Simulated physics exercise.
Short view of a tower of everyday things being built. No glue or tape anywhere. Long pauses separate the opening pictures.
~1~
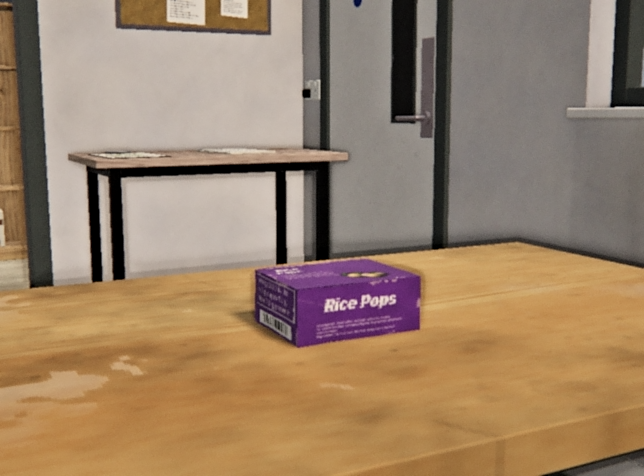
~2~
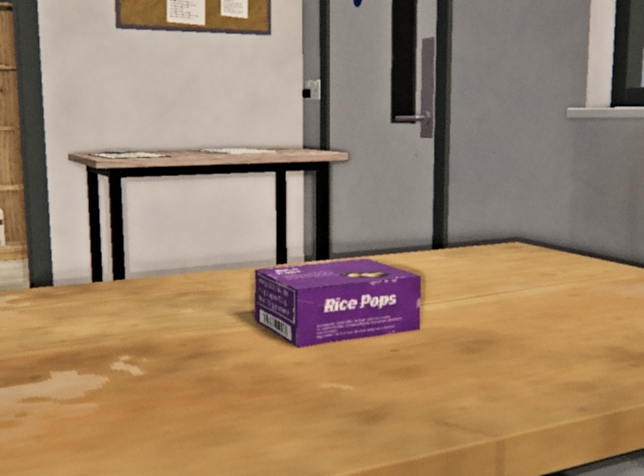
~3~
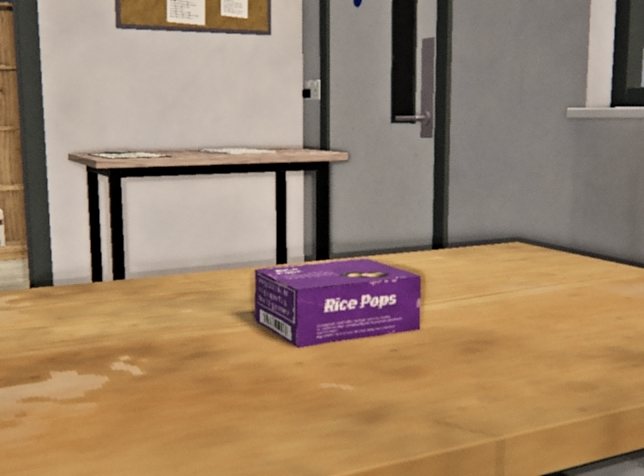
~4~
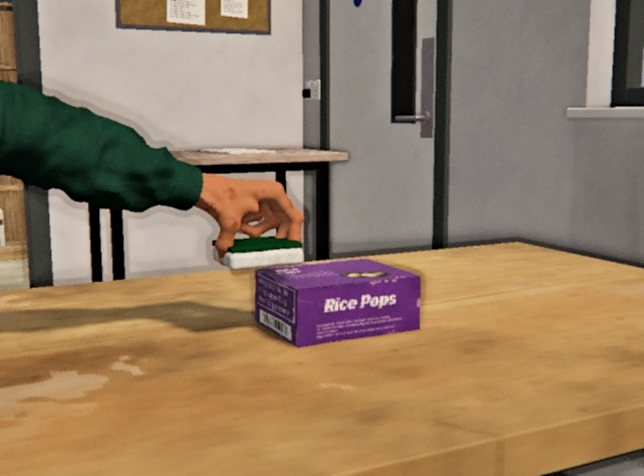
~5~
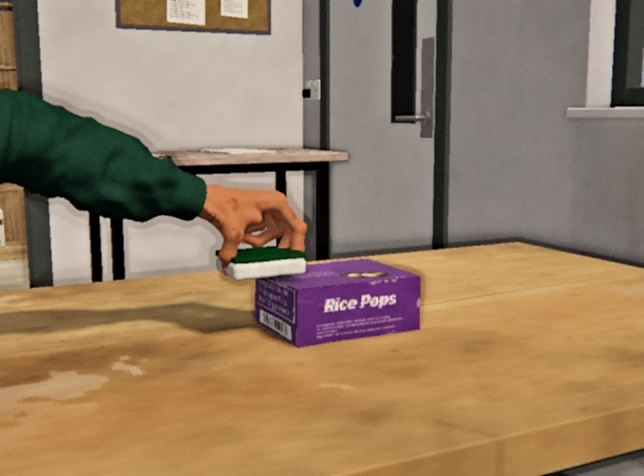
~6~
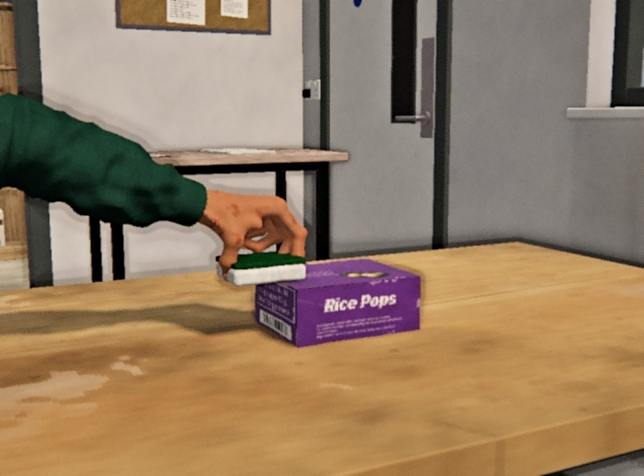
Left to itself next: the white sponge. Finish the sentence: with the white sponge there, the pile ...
The pile topples.
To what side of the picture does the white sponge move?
Toward the left-hand side.
Then, 0.30 s on from there, white sponge now fallen.
Then, 0.50 s on from there, things are still on the move.
Then, 0.70 s on from there, as before.
Then, 1.90 s on from there, nothing new.
In the end, fallen, white sponge; purple box unmoved. At the end, from the last picture's camera, white sponge near (195, 336). The pile comes apart.
